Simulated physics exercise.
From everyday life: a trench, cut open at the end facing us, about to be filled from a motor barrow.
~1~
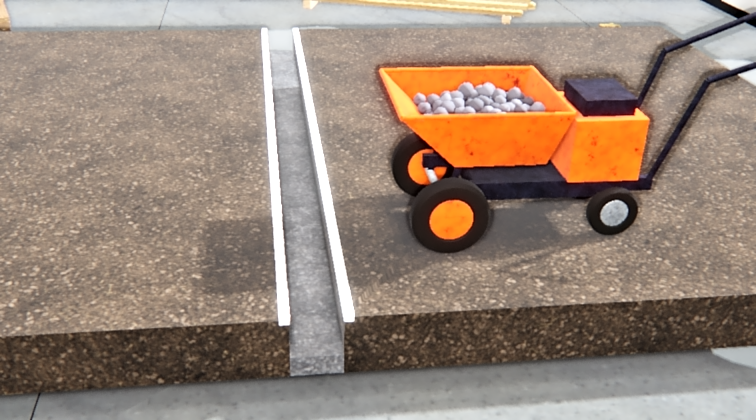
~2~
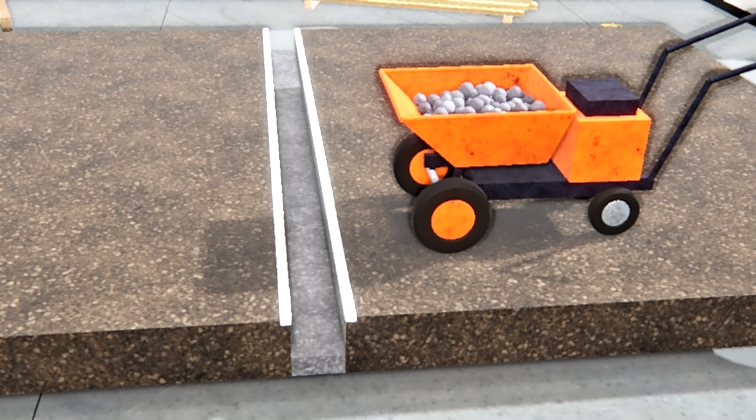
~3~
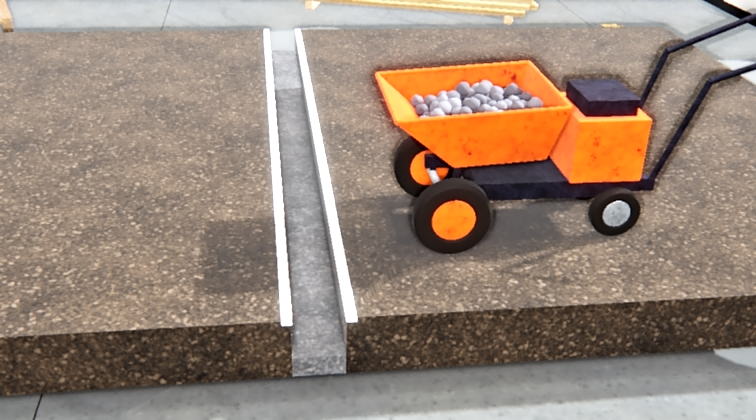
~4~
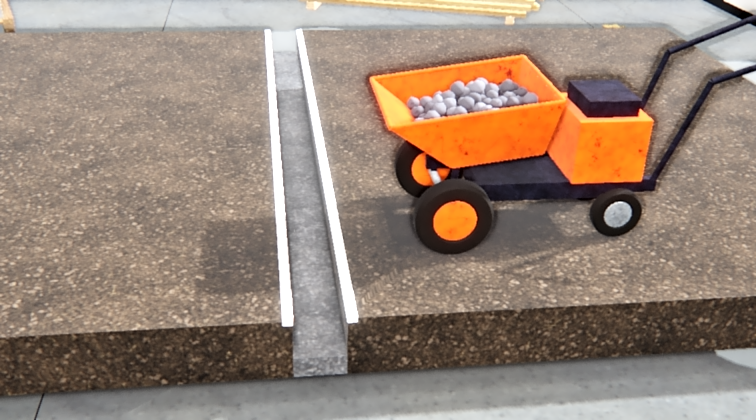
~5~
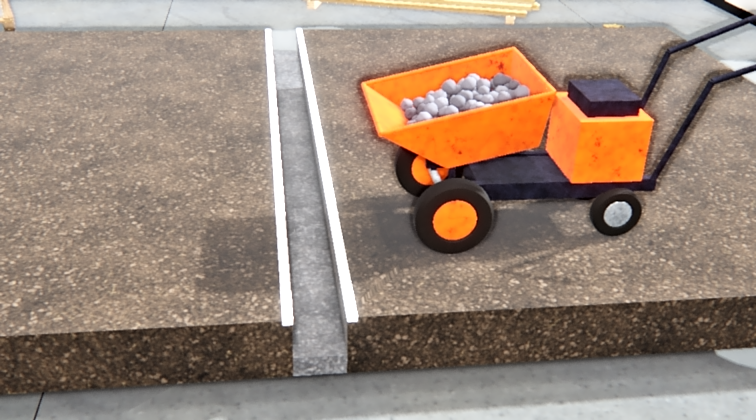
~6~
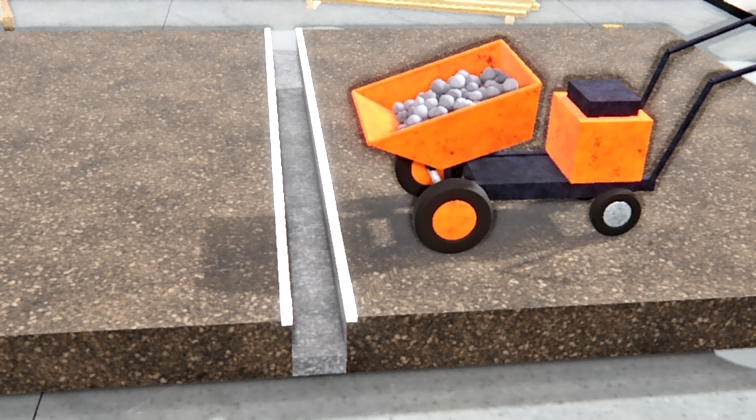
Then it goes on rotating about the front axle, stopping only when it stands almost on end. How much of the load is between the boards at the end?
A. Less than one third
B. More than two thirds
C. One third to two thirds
More than two thirds.
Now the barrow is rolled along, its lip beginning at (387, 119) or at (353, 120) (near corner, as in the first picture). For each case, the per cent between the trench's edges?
About 60 per cent, then about 0 per cent.
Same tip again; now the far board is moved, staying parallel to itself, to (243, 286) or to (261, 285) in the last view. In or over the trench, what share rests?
100 %, then 100 %.
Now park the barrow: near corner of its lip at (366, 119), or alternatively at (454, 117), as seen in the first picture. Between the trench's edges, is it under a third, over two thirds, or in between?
In the first case less than a third, in the second case the middle third.
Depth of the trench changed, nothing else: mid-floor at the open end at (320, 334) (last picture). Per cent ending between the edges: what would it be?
50 %.
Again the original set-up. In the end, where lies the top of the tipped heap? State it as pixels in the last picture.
The topmost point rests at roughly pixel (296, 219) in the last view.
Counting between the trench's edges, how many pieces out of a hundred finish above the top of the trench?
15 %.
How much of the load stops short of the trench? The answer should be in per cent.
My estimate is around 0 percent.
Soon, skip tipped steeply; all in the skip.
A while on, skip tipped right over; most in the skip; about a quarter in or heaped over the trench.
Towards the end, skip tipped right over; a small part in the skip; most in or heaped over the trench; a small part beyond it.
Finally, skip tipped right over; a small part in the skip; most in or heaped over the trench; a small part beyond it.
